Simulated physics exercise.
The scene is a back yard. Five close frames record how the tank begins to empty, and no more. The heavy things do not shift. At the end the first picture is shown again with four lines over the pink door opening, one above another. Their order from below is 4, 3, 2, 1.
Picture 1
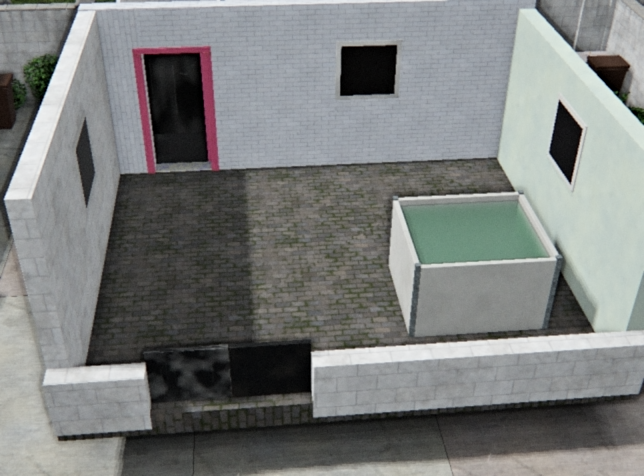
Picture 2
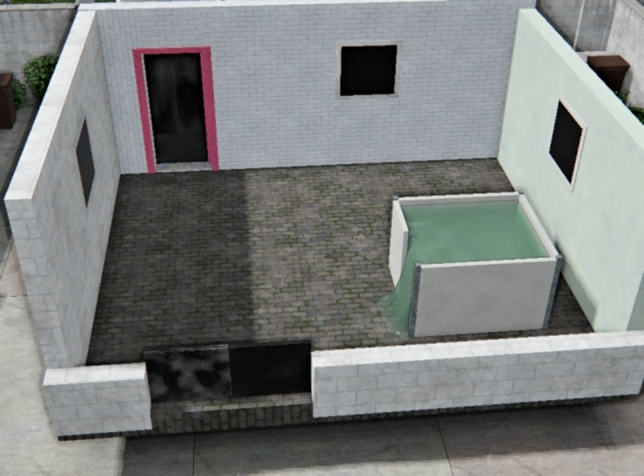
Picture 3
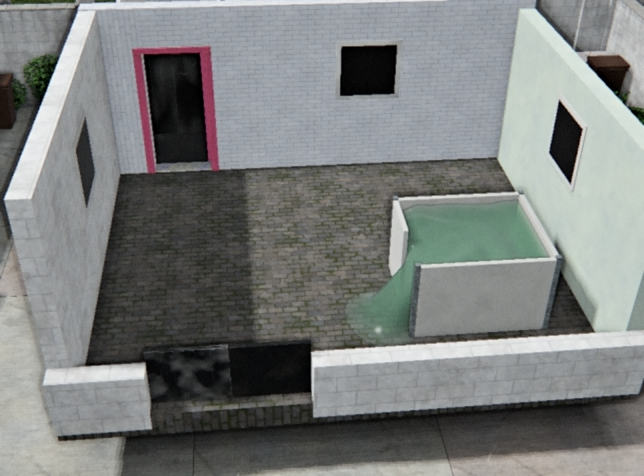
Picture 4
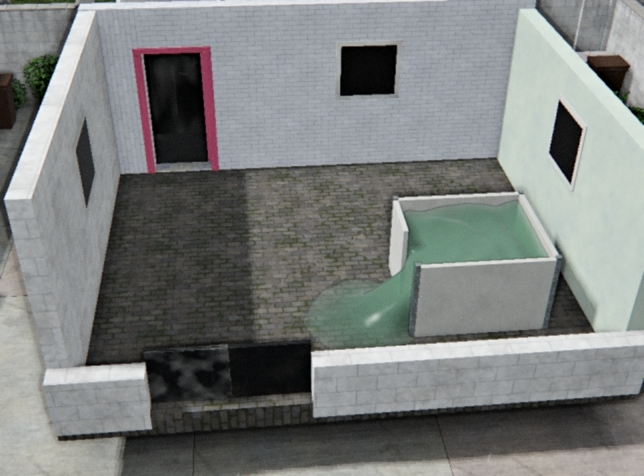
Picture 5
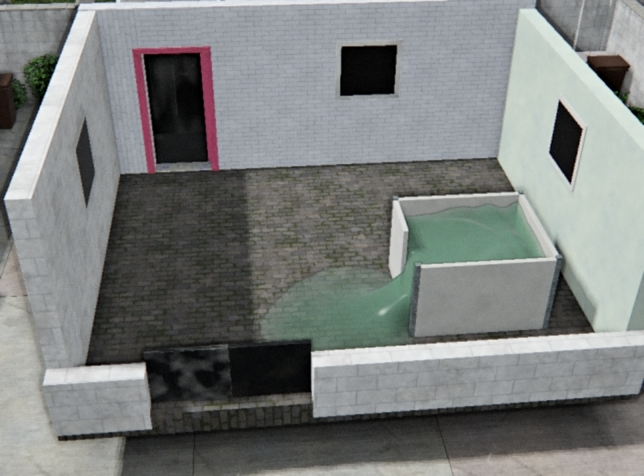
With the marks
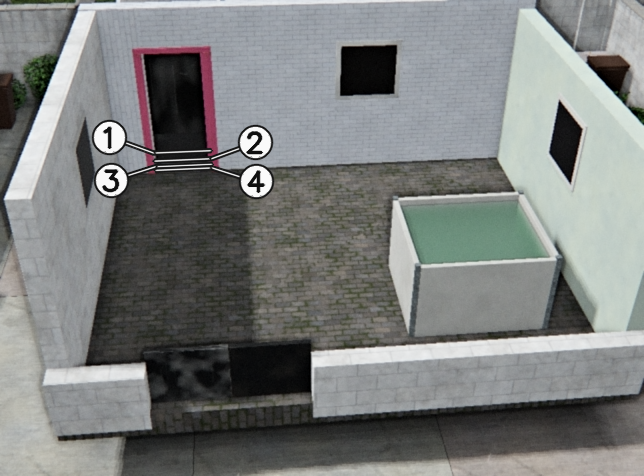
Green water pouring from the open left side of a white tank and spreading leftward across the paving of a walled yard.
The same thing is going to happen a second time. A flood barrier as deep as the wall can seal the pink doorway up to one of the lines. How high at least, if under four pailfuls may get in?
The answer is mark 2.
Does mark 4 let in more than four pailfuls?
Yes.
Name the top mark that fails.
The answer is 3.
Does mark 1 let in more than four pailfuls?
No, that is safe.
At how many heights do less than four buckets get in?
Two.
On the marked copy, 1 at (182, 151); 2 at (183, 159); 3 at (183, 165); 4 at (184, 169); from the bottom up 4, 3, 2, 1.
Choosing 1, nothing gets over.
Choosing 2, a bucket or two gets in.
Choosing 3, about 12 bucketfuls get in.
Choosing 4, dozens of bucketfuls pour in.
